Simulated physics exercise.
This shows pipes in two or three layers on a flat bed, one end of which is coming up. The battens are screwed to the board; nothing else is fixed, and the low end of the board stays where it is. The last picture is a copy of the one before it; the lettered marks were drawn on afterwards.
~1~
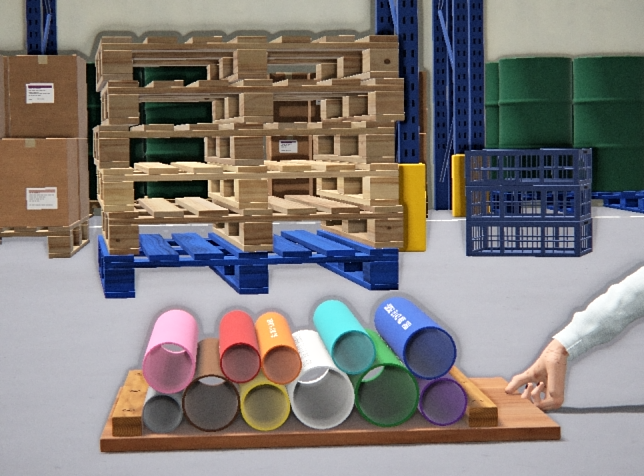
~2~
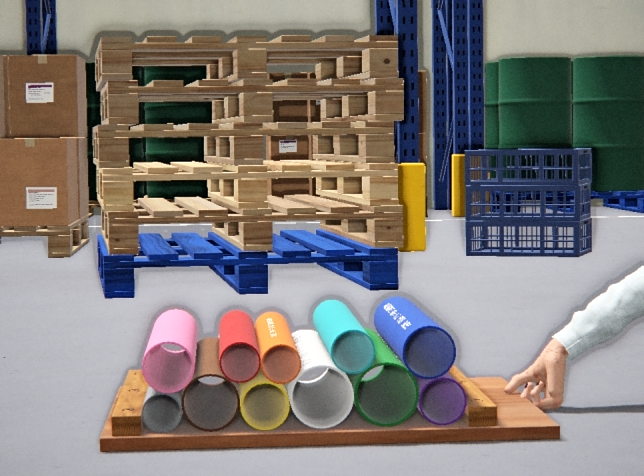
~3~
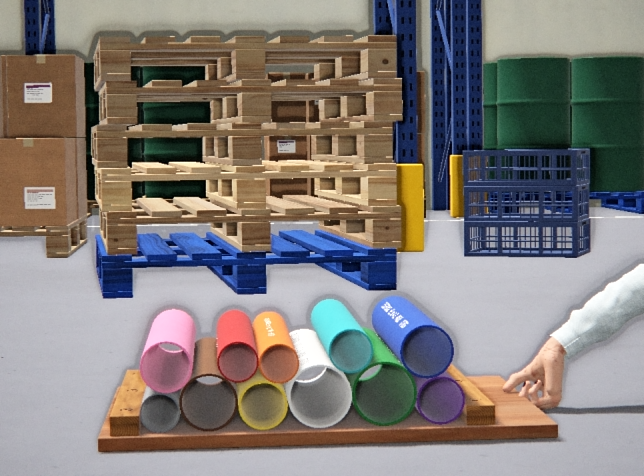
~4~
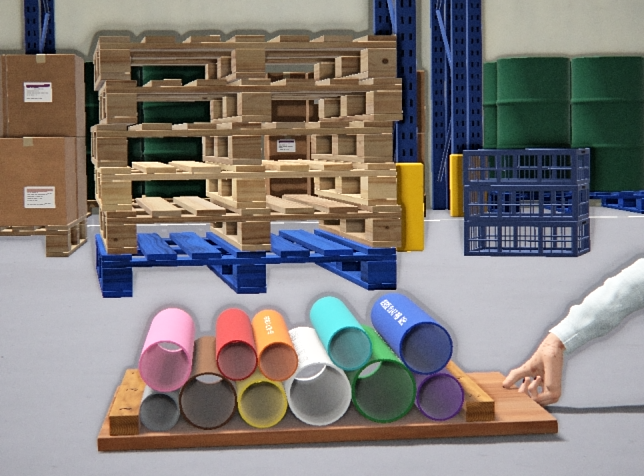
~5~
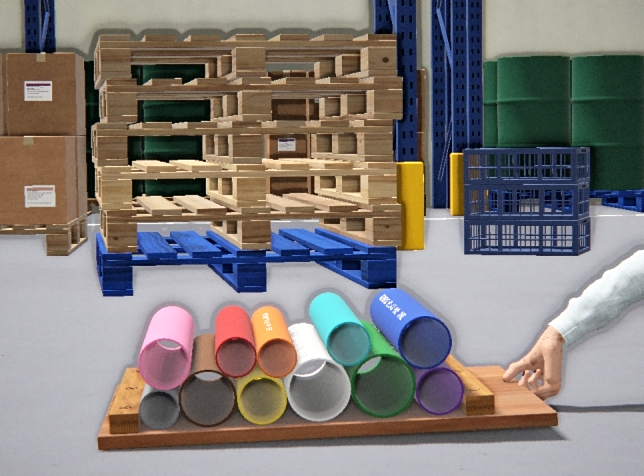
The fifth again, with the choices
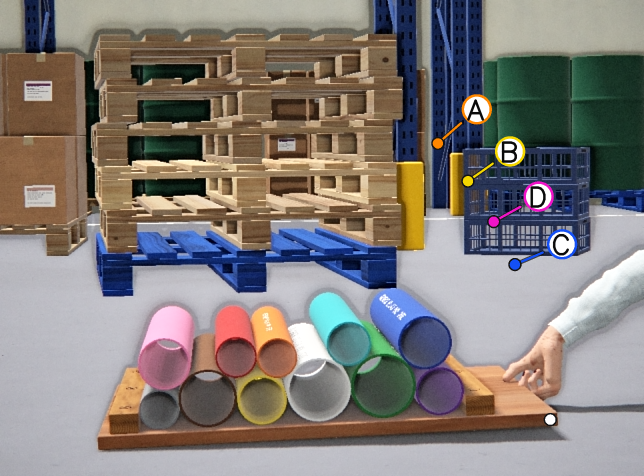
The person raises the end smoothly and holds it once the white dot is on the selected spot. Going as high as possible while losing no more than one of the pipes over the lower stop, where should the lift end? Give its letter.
D is the limit.
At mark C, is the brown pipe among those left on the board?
Yes.
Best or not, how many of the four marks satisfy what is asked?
Two of them.
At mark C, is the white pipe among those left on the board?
Yes.
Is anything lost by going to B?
Yes.
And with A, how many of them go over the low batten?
It comes to four.
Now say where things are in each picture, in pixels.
Yellow pipe (265, 406); white pipe (322, 397); green pipe (387, 395), in the first picture.
Green pipe (386, 394), in the second picture.
Board (319, 401); green pipe (385, 393); turquoise pipe (351, 350), in the third picture.
Board (319, 399); grey pipe (159, 412); brown pipe (208, 401), in the fourth picture.
Board (319, 395); grey pipe (159, 409); brown pipe (208, 398), in the fifth picture.
On the marked copy, A at (438, 144); B at (468, 181); C at (515, 264); D at (494, 222); the white dot at (550, 420).
Following D. Soon after the start, board at 17°.
Later, board at 28°.
In the end, board at 28°, one over the low batten (pink).
As for the rest, A four over the low batten (pink, orange, red, turquoise); B three over the low batten (pink, orange, red); C one over the low batten (pink).
